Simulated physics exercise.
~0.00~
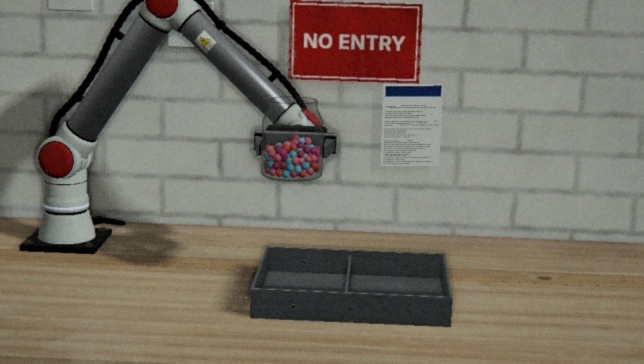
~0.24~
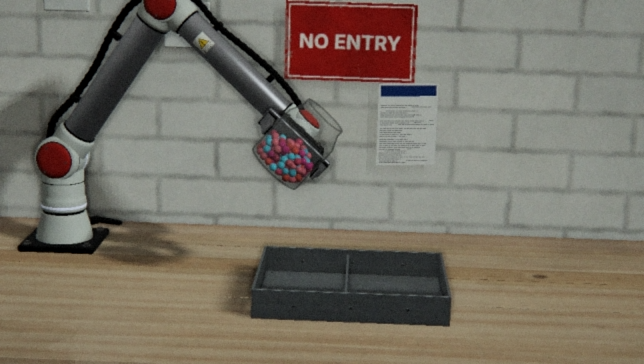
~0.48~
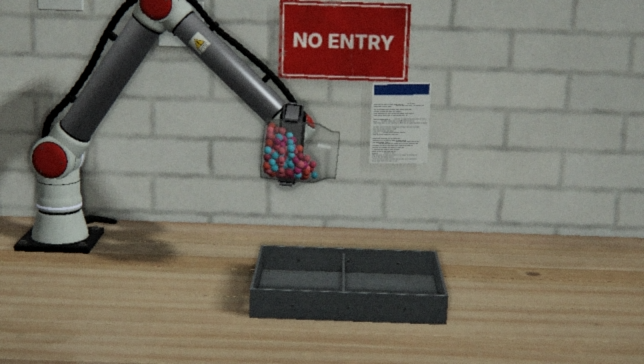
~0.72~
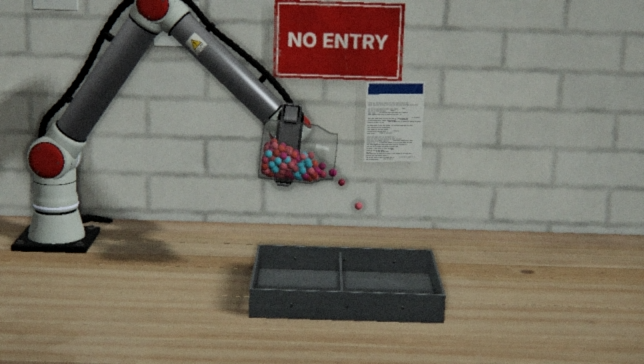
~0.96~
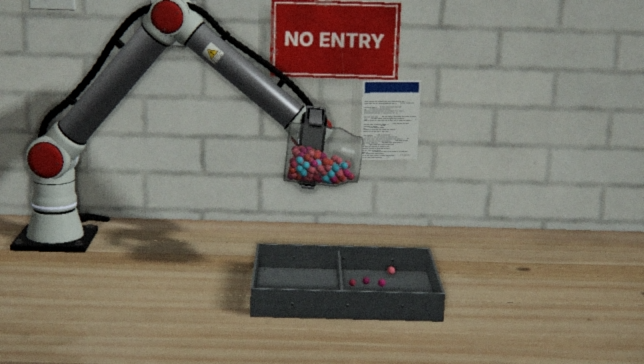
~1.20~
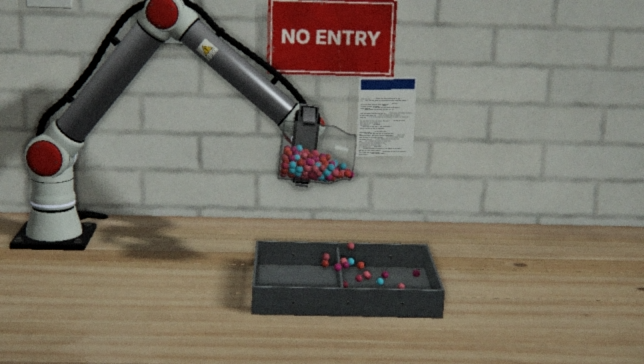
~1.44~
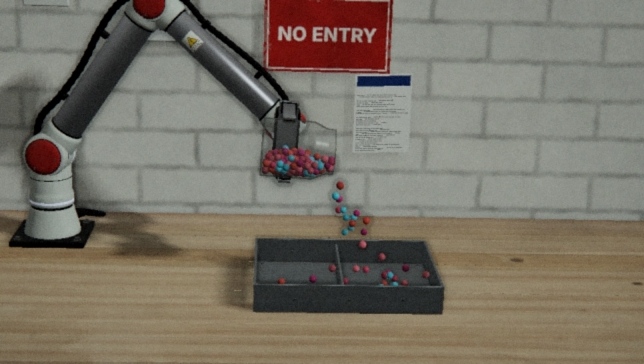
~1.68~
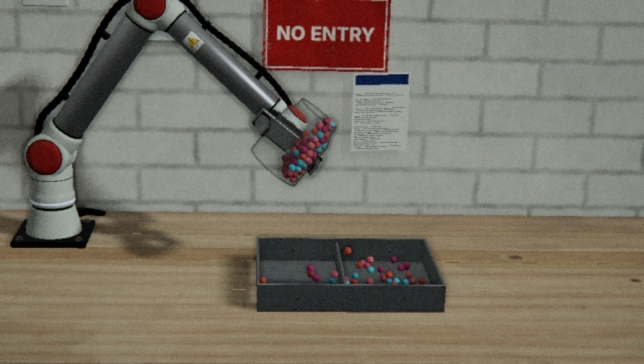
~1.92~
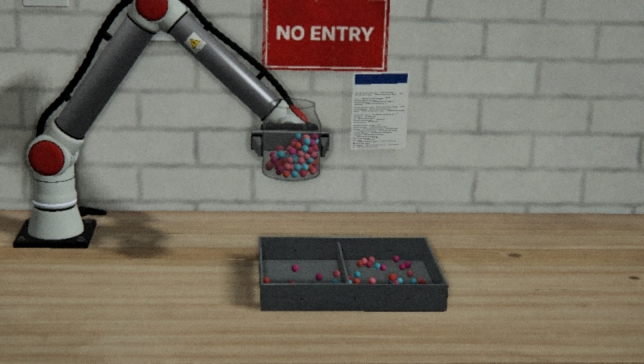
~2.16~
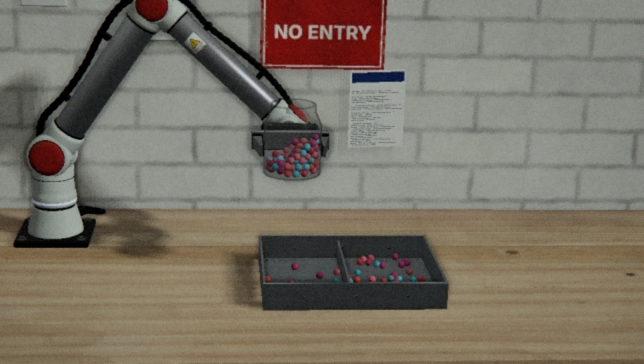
A robot arm holds a clear jar of small red, blue and pink balls upright above a dark, divided tray on a wooden table. It tips the jar over to the right until it lies on its side, and the balls slide towards the mouth. A few drop out first, landing in the tray's right part, then more tumble down in a loose stream, some reaching the left part. The arm swings the jar back upright and holds it still. Most of the balls remain inside, with more of the spilled ones lying in the right part than the left.
